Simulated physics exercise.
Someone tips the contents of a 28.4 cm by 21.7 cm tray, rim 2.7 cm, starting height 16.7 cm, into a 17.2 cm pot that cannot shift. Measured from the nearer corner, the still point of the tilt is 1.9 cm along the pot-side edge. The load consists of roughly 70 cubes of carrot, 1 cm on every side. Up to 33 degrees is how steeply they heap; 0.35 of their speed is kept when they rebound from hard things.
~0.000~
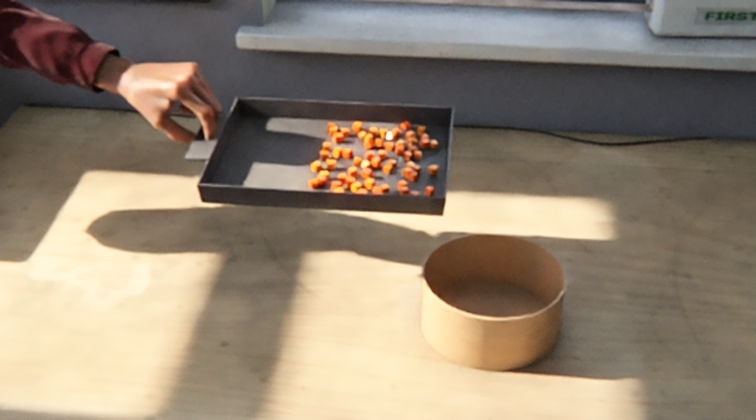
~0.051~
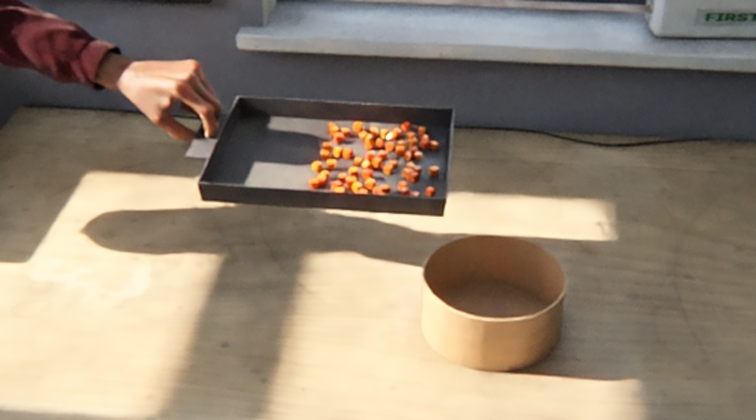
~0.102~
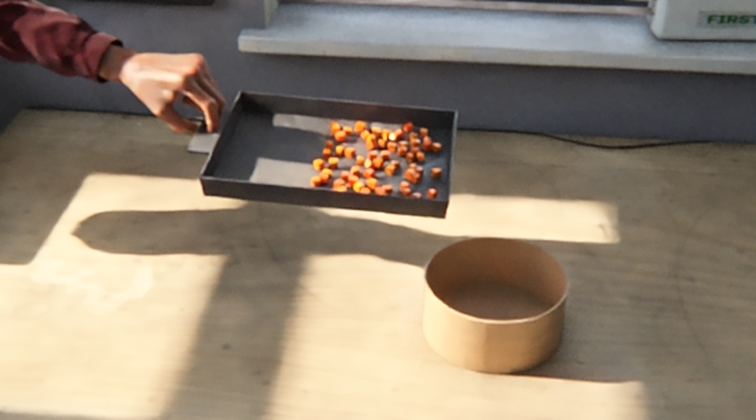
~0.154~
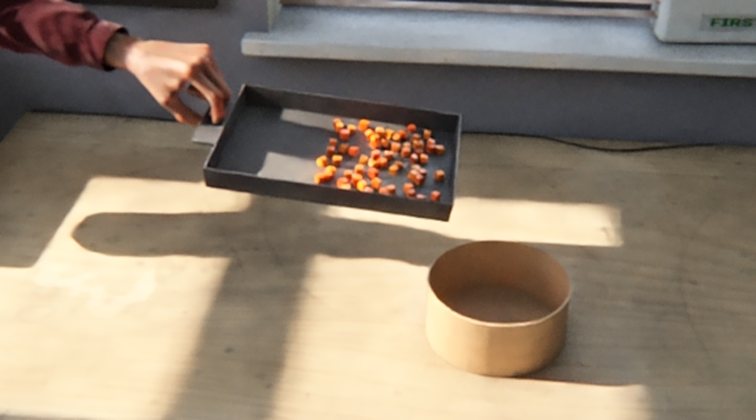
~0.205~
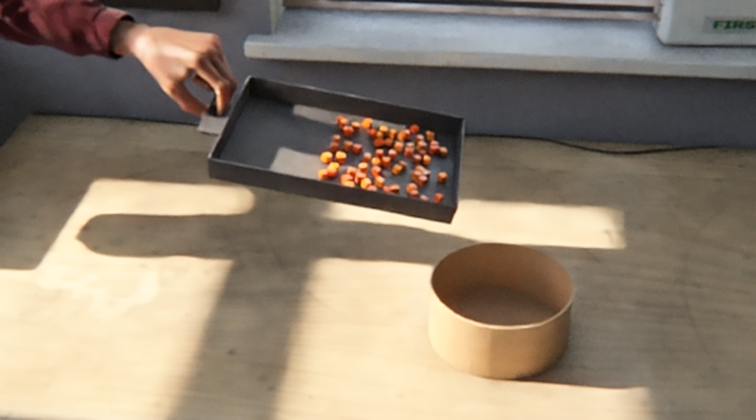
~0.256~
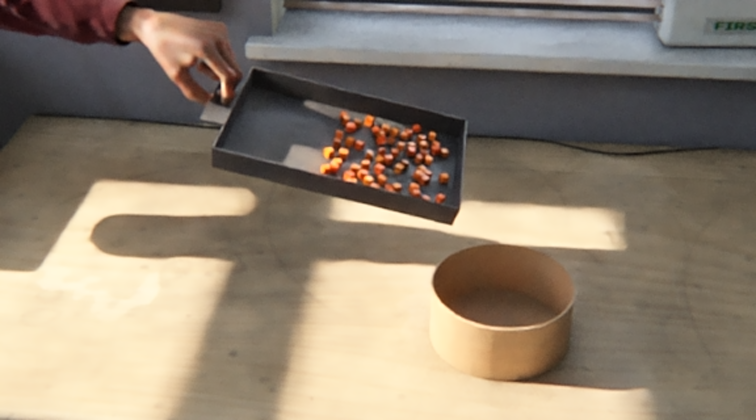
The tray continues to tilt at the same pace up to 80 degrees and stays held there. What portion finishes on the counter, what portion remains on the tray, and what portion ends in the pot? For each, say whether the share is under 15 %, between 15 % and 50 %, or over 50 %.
Counter: It will be a small minority; tray: It will be a majority; pot: It will be a small minority.
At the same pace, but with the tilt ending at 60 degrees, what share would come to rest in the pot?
That would be around 5 percent.
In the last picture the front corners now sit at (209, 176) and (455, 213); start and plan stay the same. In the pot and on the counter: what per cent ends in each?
Final per cent - pot 15, counter 10.
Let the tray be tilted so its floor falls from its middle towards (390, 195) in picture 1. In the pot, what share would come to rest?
20 %.
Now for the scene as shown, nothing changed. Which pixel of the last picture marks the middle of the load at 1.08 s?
Close to pixel (456, 169).
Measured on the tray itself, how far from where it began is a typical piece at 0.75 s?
5 cm.
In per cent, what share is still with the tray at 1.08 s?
Reading: Approx. 90%.
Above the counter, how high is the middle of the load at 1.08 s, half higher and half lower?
The halfway mark sits at about 18 cm.
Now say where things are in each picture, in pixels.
Tray tilt 0 degrees, front corners at (200, 183) and (443, 196); middle of the pieces at (376, 163); pot at (494, 274), in the first picture.
Tray tilt 1 degrees, front corners at (201, 181) and (444, 197); middle of the pieces at (377, 163), in the second picture.
Tray tilt 3 degrees, front corners at (203, 176) and (447, 199); middle of the pieces at (379, 163), in the third picture.
Tray tilt 6 degrees, front corners at (207, 167) and (451, 203), lowest corner right back; middle of the pieces at (382, 163), in the fourth picture.
Tray tilt 9 degrees, front corners at (212, 158) and (455, 205), lowest corner right back; middle of the pieces at (386, 162), in the fifth picture.
Tray tilt 13 degrees, front corners at (216, 147) and (458, 207), lowest corner right back; middle of the pieces at (388, 160); pot at (503, 284). Its pace works out near 65 degrees a second, in the sixth picture.
Then, at 0.75 s, tilt 45 degrees; the tray holds 100 %, the pot 0 %.
Then, at 1.08 s, tilt 66 degrees; the tray holds 90 %, the pot 5 %.
After 1.51 s, tilt 80 degrees; the tray holds 90 %, the pot 5 %.
In the end, at 2.5 s, counter 5 %, tray 90 %, pot 5 %.
